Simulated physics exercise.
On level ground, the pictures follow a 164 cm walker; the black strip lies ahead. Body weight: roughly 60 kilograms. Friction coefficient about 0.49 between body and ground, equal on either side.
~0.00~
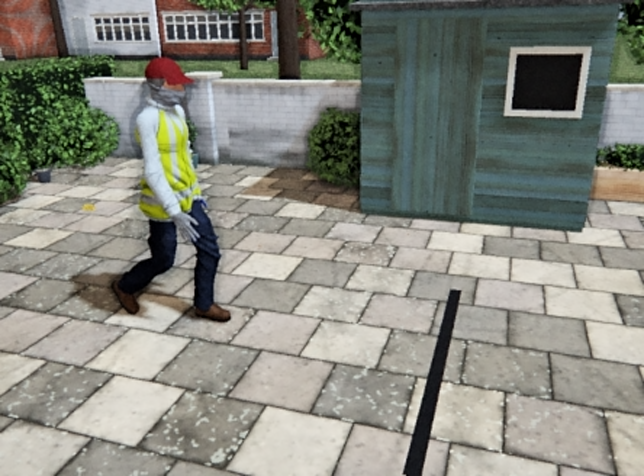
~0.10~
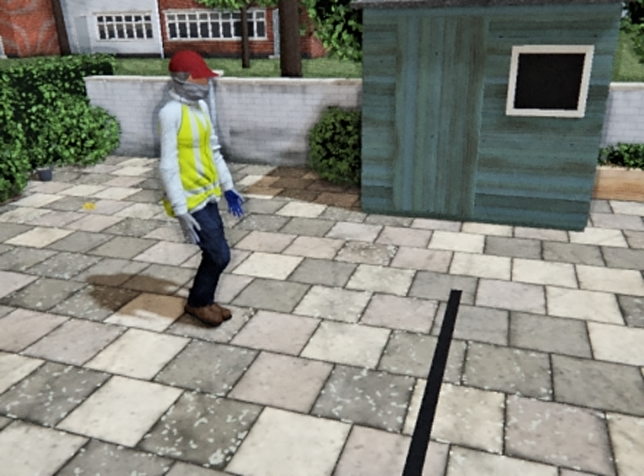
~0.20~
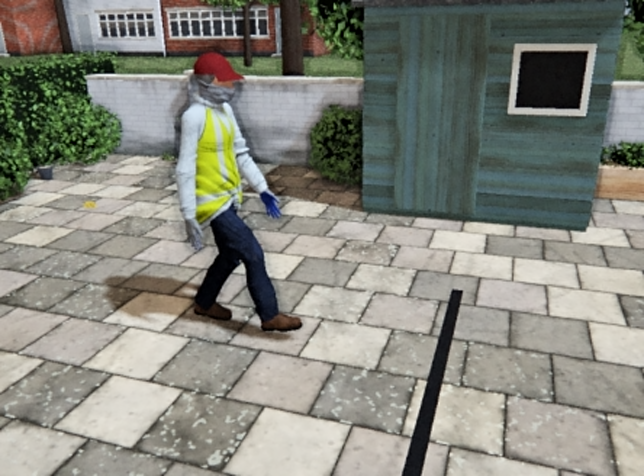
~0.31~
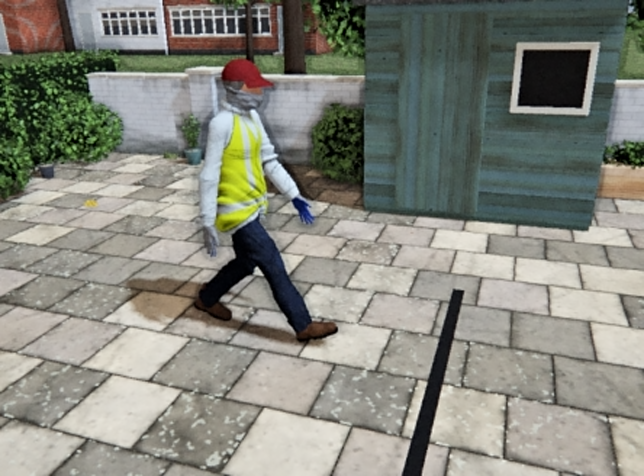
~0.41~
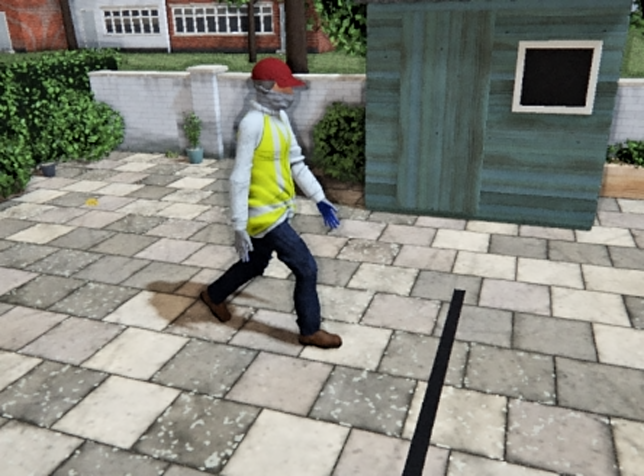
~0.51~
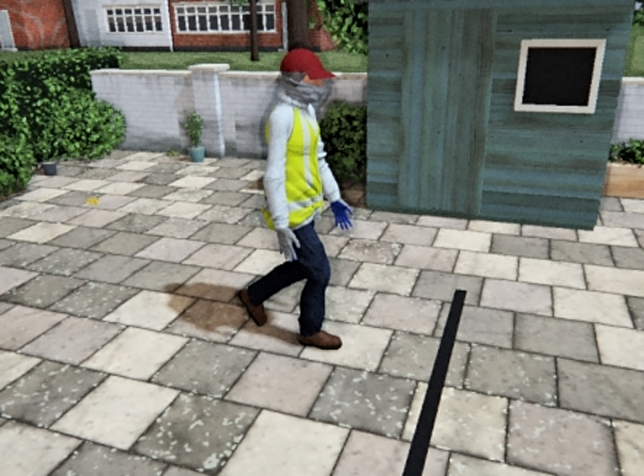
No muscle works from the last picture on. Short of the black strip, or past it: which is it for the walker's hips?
Past it.
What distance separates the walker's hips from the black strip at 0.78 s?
Around 40 cm shy of it.
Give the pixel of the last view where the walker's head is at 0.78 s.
(372, 140).
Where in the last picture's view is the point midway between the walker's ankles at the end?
My guess is somewhere near (497, 353).
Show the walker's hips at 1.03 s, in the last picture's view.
Somewhere close to (451, 321).
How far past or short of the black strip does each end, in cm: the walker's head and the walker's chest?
Past side for both: Walker's head at 80 cm, walker's chest at 60 cm.
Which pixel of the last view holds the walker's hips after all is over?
Somewhere about (504, 315) in the final view.
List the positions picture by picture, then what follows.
In the first picture, walker's hips (171, 195), walker's head (161, 93), walker's chest (164, 140), black strip (436, 392).
In the second picture, walker's hips (192, 192), walker's head (185, 87), walker's chest (186, 135); 15 cm walked.
In the third picture, walker's hips (214, 196), walker's head (209, 90), walker's chest (210, 139); 30 cm walked.
In the fourth picture, walker's hips (240, 205), walker's head (237, 96), walker's chest (236, 146); 46 cm walked.
In the fifth picture, walker's hips (267, 208), walker's head (267, 96), walker's chest (265, 147); 63 cm walked.
In the sixth picture, walker's hips (294, 204), walker's head (296, 89), walker's chest (293, 141), black strip (437, 397); 80 cm walked.
After 0.78 s the walker's hips are 39 cm short of the black strip, near (371, 252) in the last picture's view; the walker's head 40 cm short of the black strip.
After 1.03 s the walker's hips are 3 cm past the black strip, near (451, 321) in the last picture's view; the walker's head 1 cm past the black strip.
After 1.33 s the walker's hips are 25 cm past the black strip, near (495, 326) in the last picture's view; the walker's head 71 cm past the black strip.
Final state at 3.3 s, walker's hips cross the black strip; walker's head crosses the black strip; walker's chest crosses the black strip.
